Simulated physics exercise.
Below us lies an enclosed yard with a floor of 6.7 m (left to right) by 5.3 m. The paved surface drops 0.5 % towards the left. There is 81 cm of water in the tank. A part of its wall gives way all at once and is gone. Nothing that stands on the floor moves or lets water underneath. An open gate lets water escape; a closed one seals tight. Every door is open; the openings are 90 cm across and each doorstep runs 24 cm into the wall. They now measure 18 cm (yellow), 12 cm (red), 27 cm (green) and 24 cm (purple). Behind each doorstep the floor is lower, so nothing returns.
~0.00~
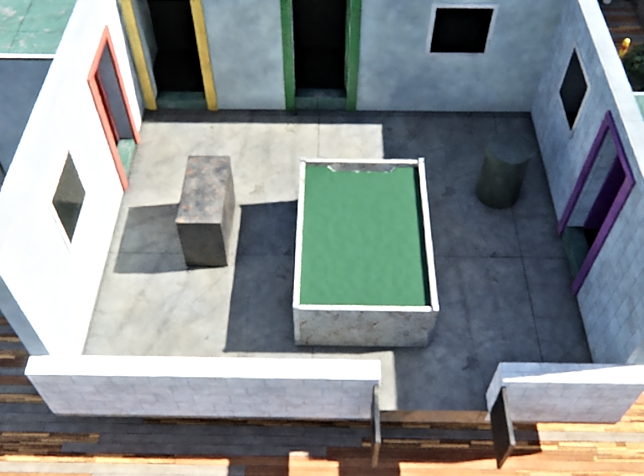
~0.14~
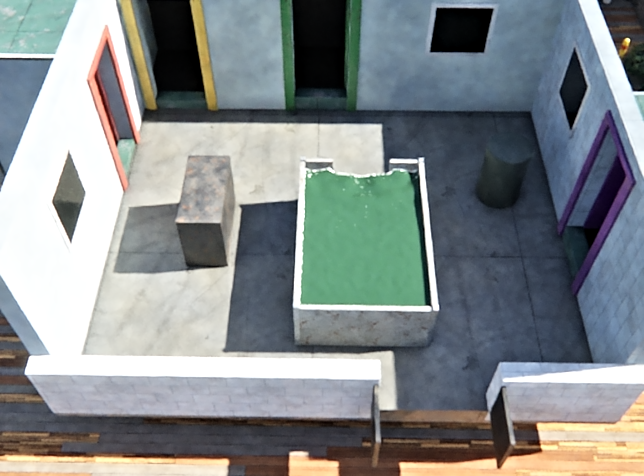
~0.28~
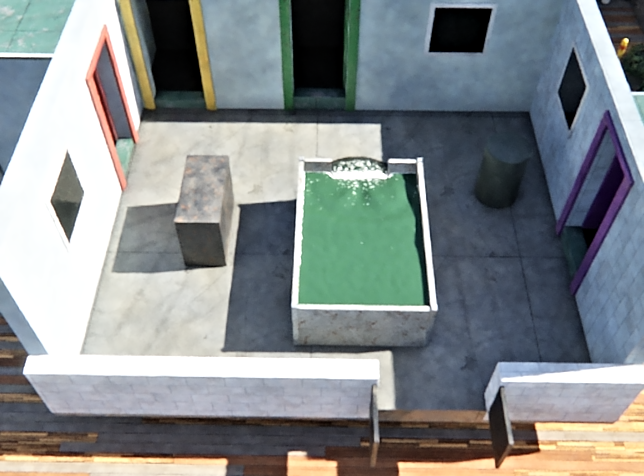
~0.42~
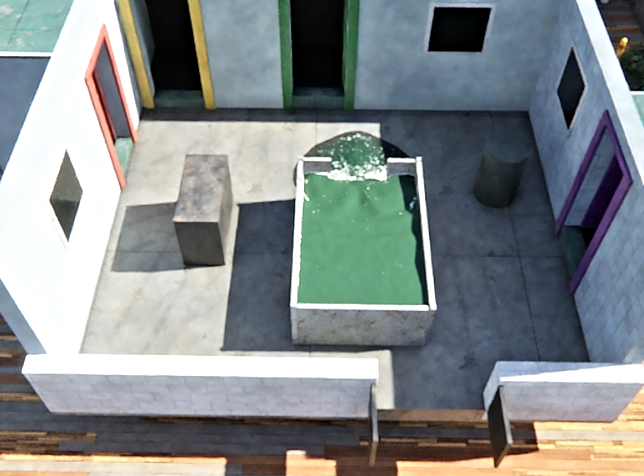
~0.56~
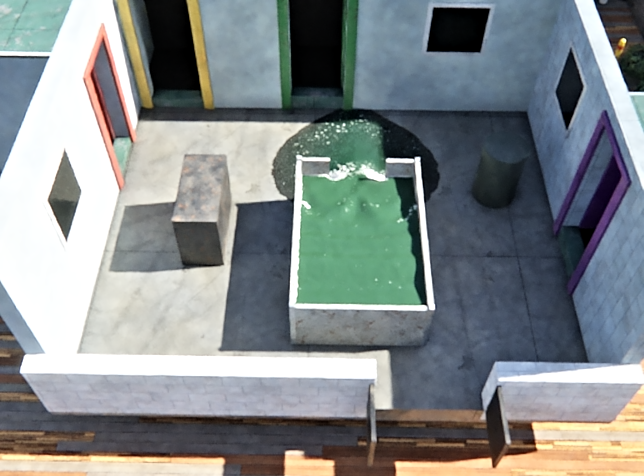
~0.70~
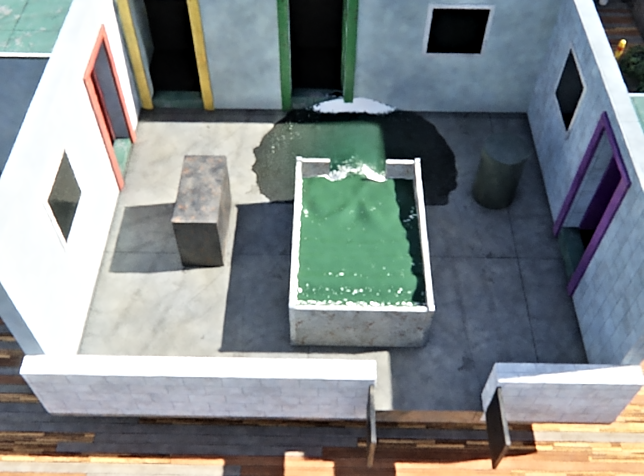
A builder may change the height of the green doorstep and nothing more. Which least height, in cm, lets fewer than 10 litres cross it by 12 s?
Close to 35 cm is just enough.
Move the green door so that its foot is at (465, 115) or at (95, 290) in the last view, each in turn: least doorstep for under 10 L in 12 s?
About 17 and 8.0 cm.
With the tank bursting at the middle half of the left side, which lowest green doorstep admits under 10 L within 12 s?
Some 18 cm.
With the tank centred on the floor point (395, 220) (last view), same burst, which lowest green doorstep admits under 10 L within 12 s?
About 24 cm.
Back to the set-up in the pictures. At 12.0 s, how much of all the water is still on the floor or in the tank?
Some 86 per cent remains.
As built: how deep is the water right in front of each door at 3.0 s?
Depths in cm: Yellow 15, red 19, green 26, purple 4.
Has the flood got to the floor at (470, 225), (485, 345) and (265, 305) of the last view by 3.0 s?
In that order: Not reached, still dry, not reached.
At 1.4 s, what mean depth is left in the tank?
Roughly 58 cm on average.
After 1.4 s water covers 25 % of the floor, deepest (48 cm) near (350, 199); 36 cm at the green door, 12 litres in over its 27 cm doorstep.
After 3.0 s water covers 45 % of the floor, deepest (32 cm) near (516, 115); 26 cm at the green door, 56 litres in over its 27 cm doorstep.
After 12.0 s water covers 100 % of the floor, deepest (18 cm) near (139, 117); 12 cm at the green door, 58 litres in over its 27 cm doorstep.
At the green door as built, the water arrived by 0.7 s and peaked near 36 cm at 1.6 s.
Run again over the same 12 s with other heights there, 24 litres in over 31.5 cm, 0 litres over 43 cm. The limit of 10 litres is kept from about 35 cm up.
